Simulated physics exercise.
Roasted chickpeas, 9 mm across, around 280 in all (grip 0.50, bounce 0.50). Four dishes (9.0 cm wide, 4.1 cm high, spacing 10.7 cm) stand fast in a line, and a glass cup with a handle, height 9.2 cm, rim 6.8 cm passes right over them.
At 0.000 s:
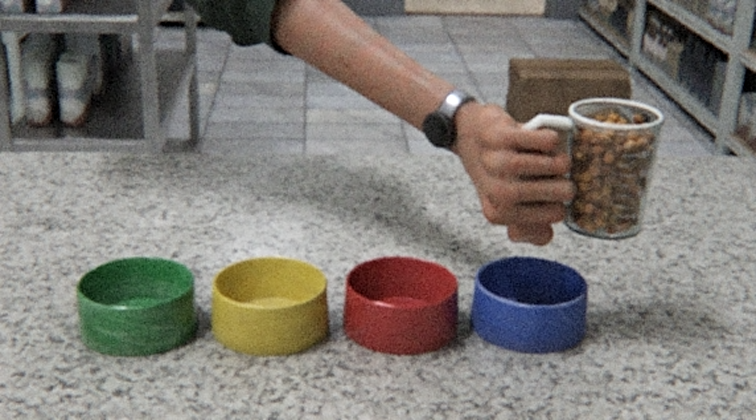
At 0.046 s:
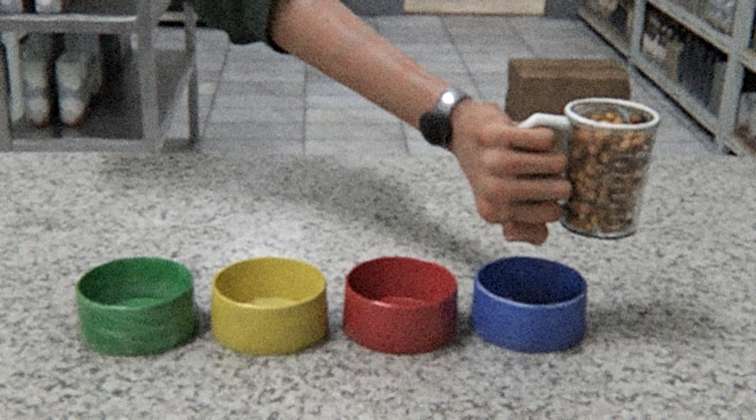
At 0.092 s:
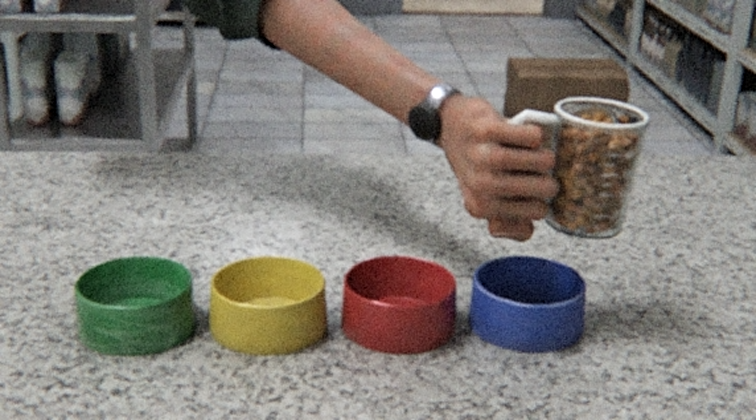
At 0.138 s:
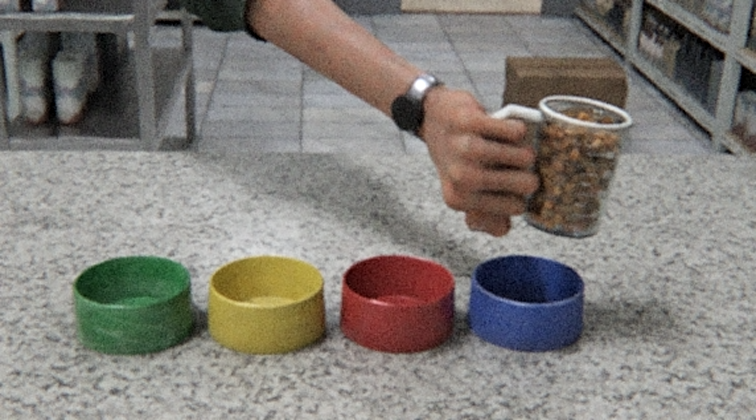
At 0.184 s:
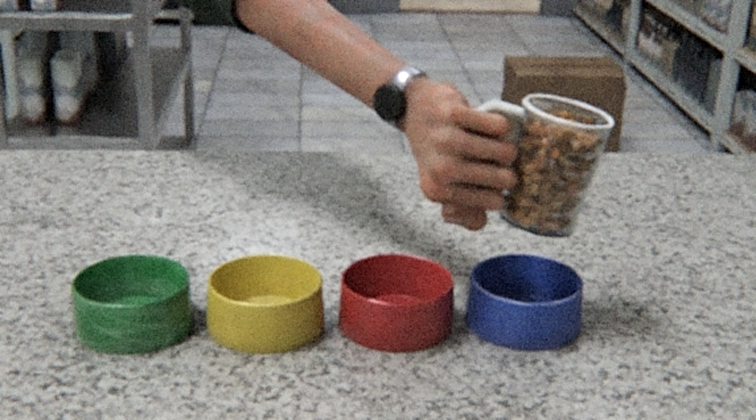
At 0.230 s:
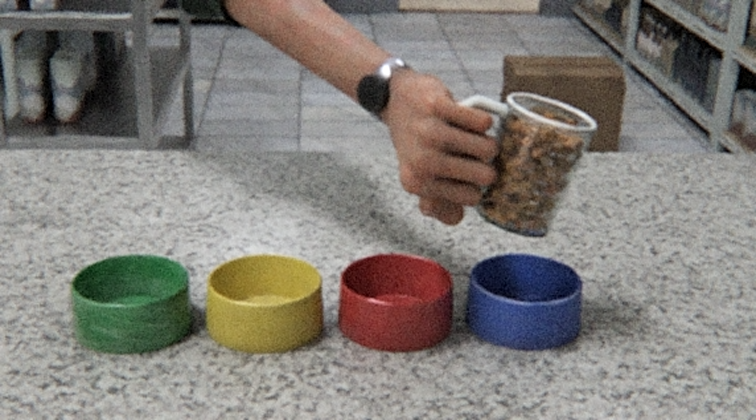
A hand moves a glass cup of chickpeas left above four colored dishes, tilting it slightly.
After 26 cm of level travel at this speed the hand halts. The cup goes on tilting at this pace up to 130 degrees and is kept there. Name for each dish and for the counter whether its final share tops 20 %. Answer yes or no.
Red: Yes, blue: No, green: No, yellow: No, counter: Yes.
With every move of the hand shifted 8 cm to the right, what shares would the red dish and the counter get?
In that case red 70; counter 30.
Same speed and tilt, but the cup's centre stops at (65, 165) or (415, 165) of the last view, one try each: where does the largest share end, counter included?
The winner: Green, then blue.
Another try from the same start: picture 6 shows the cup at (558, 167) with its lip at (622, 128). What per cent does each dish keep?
Red 50; blue 0; green 0; yellow 10.
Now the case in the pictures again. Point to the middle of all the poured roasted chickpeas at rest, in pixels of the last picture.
At about (359, 312).
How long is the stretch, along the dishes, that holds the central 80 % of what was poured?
Roughly 10 cm.
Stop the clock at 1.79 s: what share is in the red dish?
Some 45 per cent.
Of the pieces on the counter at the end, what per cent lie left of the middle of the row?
About 50 per cent.
Then, at 0.86 s, tilt 69 degrees; cup holds 100 %.
Then, at 1.29 s, tilt 105 degrees; cup holds 85 %, red 10 %.
After 1.79 s, tilt 130 degrees; cup holds 0 %, red 45 %, yellow 10 %.
By 2.3 s all is still; red 45 %, blue 0 %, green 0 %, yellow 10 %, counter 45 %.
